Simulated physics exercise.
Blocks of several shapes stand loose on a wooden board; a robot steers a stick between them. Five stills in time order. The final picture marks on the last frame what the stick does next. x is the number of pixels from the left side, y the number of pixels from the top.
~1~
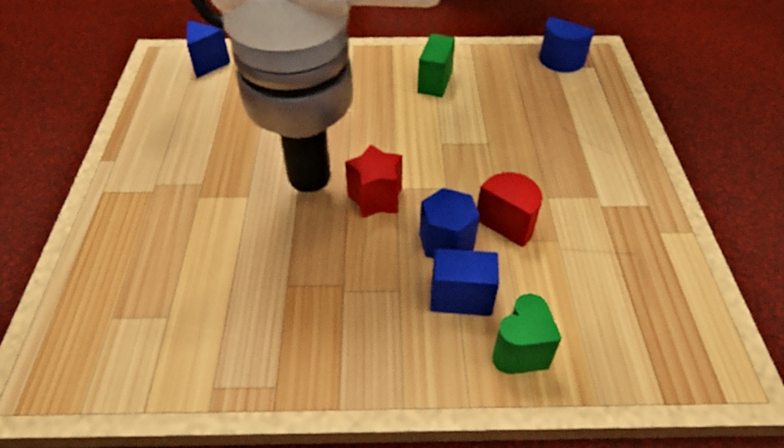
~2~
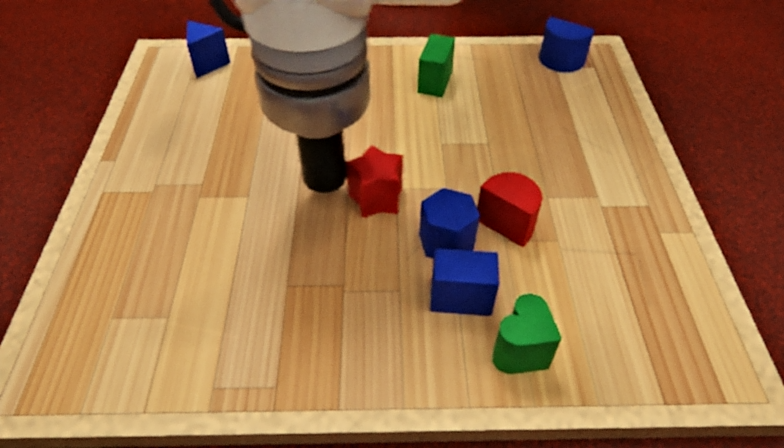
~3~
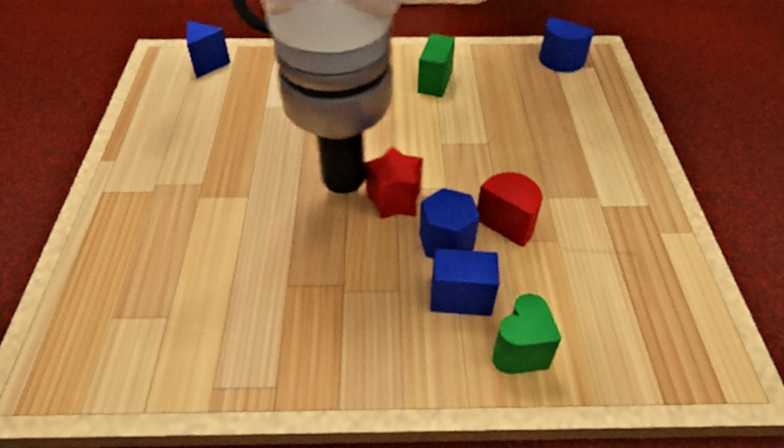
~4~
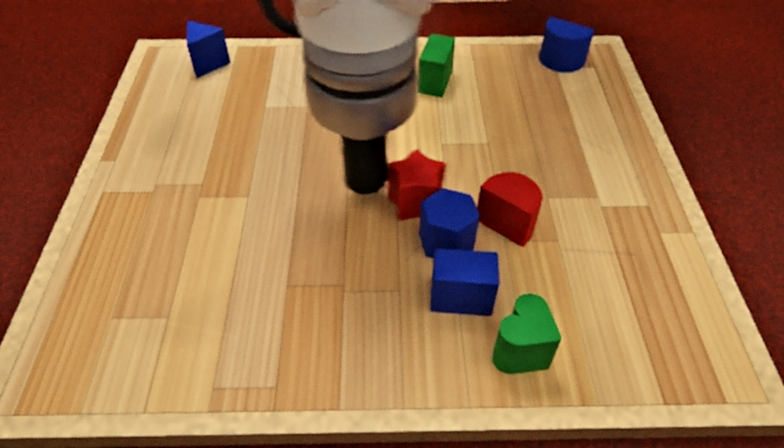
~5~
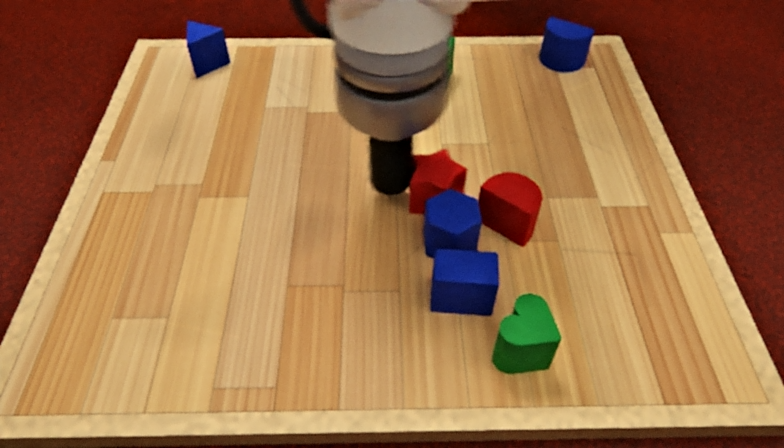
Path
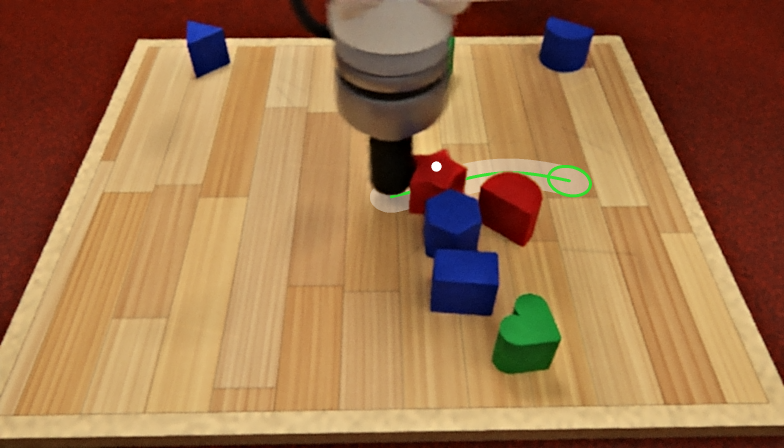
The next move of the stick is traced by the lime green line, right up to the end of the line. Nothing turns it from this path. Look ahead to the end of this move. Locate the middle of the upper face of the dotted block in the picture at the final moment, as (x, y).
It should be at about (572, 175).
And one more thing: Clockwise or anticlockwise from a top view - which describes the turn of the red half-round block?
Top view: Clockwise.
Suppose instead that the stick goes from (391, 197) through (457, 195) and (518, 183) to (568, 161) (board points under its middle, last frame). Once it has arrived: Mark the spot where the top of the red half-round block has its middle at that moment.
For the centre of its top, I'd go with (583, 208).
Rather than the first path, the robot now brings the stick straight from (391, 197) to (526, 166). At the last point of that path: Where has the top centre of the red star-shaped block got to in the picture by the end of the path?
At pixel (542, 162).
The drawn path runs from (391, 197) via (450, 183) and (508, 173), ending at (569, 181); the dot is on the red star-shaped block.
On the path given first. One third of the way, stick at (453, 167); red star-shaped block at (495, 162), turned 25° clockwise; blue hexagonal block at (458, 211), turned 15° clockwise; red half-round block at (529, 194), turned 20° clockwise.
Two thirds of the way, stick at (511, 157); red star-shaped block at (539, 165), turned 60° clockwise; blue hexagonal block at (458, 211), turned 15° clockwise; red half-round block at (543, 201), turned 35° clockwise.
At the end, stick at (574, 165); red star-shaped block at (572, 175), turned 110° clockwise; blue hexagonal block at (458, 211), turned 15° clockwise; red half-round block at (543, 202), turned 40° clockwise.
